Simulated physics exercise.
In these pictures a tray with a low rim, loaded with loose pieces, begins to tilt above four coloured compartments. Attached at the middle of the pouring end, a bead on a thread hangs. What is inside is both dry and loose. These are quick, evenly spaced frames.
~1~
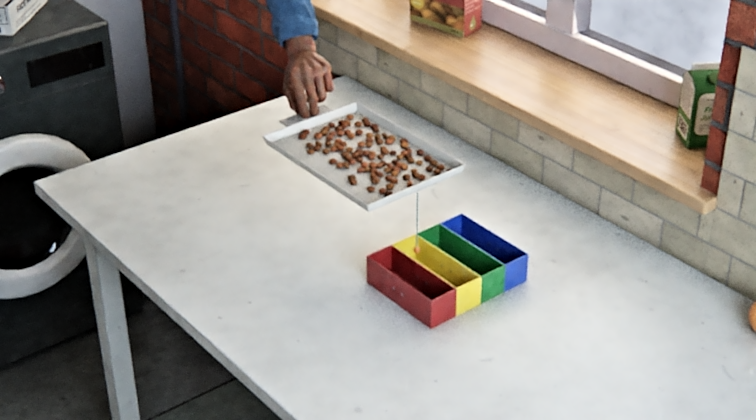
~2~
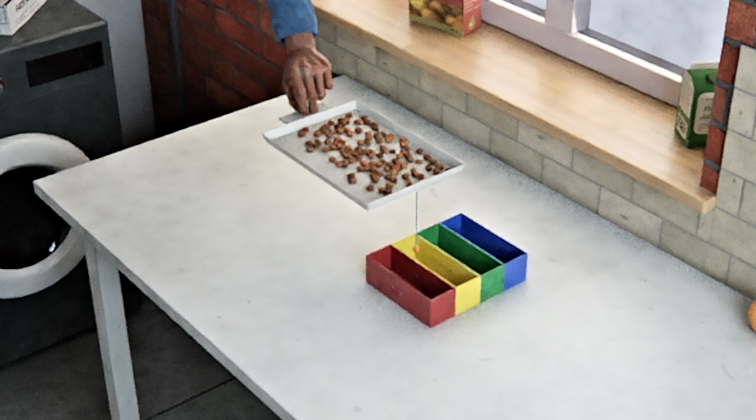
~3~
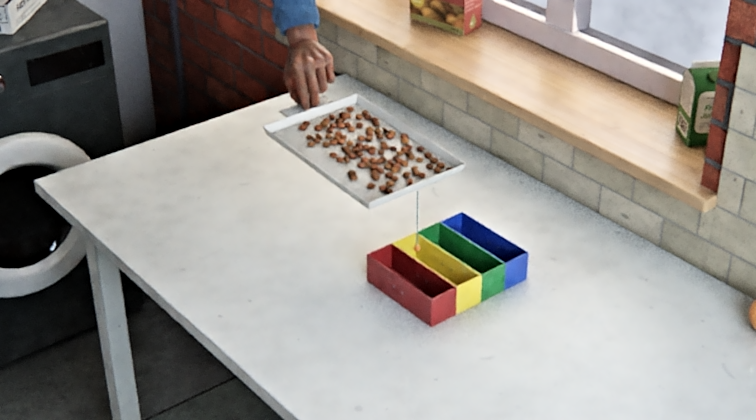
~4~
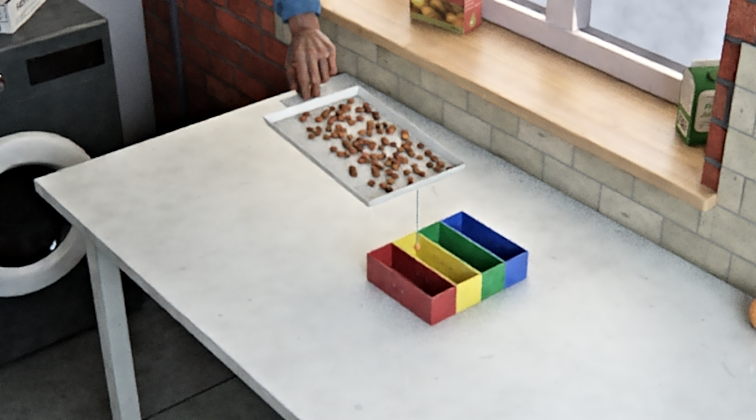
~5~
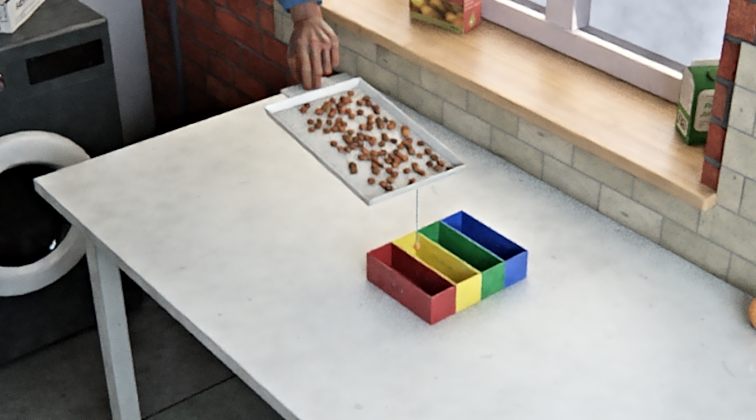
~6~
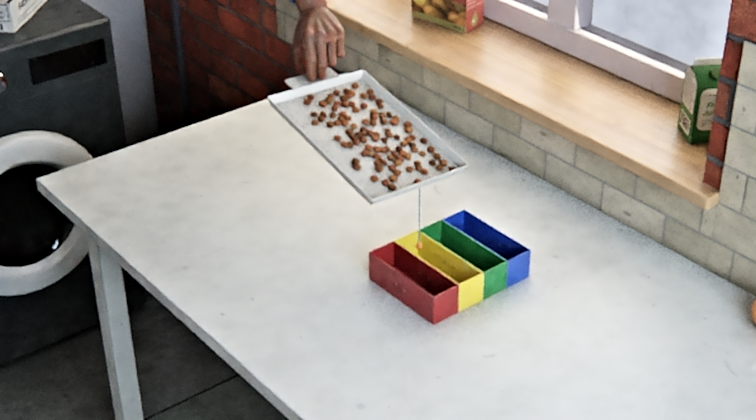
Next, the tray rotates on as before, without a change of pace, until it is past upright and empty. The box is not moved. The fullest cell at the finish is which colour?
Colour: Green.
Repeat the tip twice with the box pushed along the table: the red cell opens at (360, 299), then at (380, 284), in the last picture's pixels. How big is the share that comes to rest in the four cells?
You'd get 30 per cent first and 60 per cent second.
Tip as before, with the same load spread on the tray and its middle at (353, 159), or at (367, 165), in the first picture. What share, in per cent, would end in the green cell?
Shares: 40 % for the first, 40 % for the second.
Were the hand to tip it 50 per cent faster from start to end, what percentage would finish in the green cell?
Estimate: Some 40%.
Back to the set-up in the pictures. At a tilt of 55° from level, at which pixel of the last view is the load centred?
Close to (440, 169).
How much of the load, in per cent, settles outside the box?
0 %.
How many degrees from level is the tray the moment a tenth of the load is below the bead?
It sits at roughly 65°.
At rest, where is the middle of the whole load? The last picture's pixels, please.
The centre comes to rest near (469, 277).
Just after the last frame, tray tipped steeply; almost all on the tray; about a tenth falling or outside the box.
A moment on, tray tipped right over; roughly a third on the tray; roughly a quarter in the green cell; about a tenth in the yellow cell; about a tenth in the blue cell; just a few in the red cell; roughly a quarter falling or outside the box.
Further on, tray tipped past a quarter turn; roughly half in the green cell; roughly a quarter in the yellow cell; roughly a quarter in the blue cell; about a tenth in the red cell; just a few falling or outside the box.
When it is over, tray tipped past a quarter turn; roughly half in the green cell; roughly a quarter in the yellow cell; roughly a quarter in the blue cell; about a tenth in the red cell; just a few outside the box.
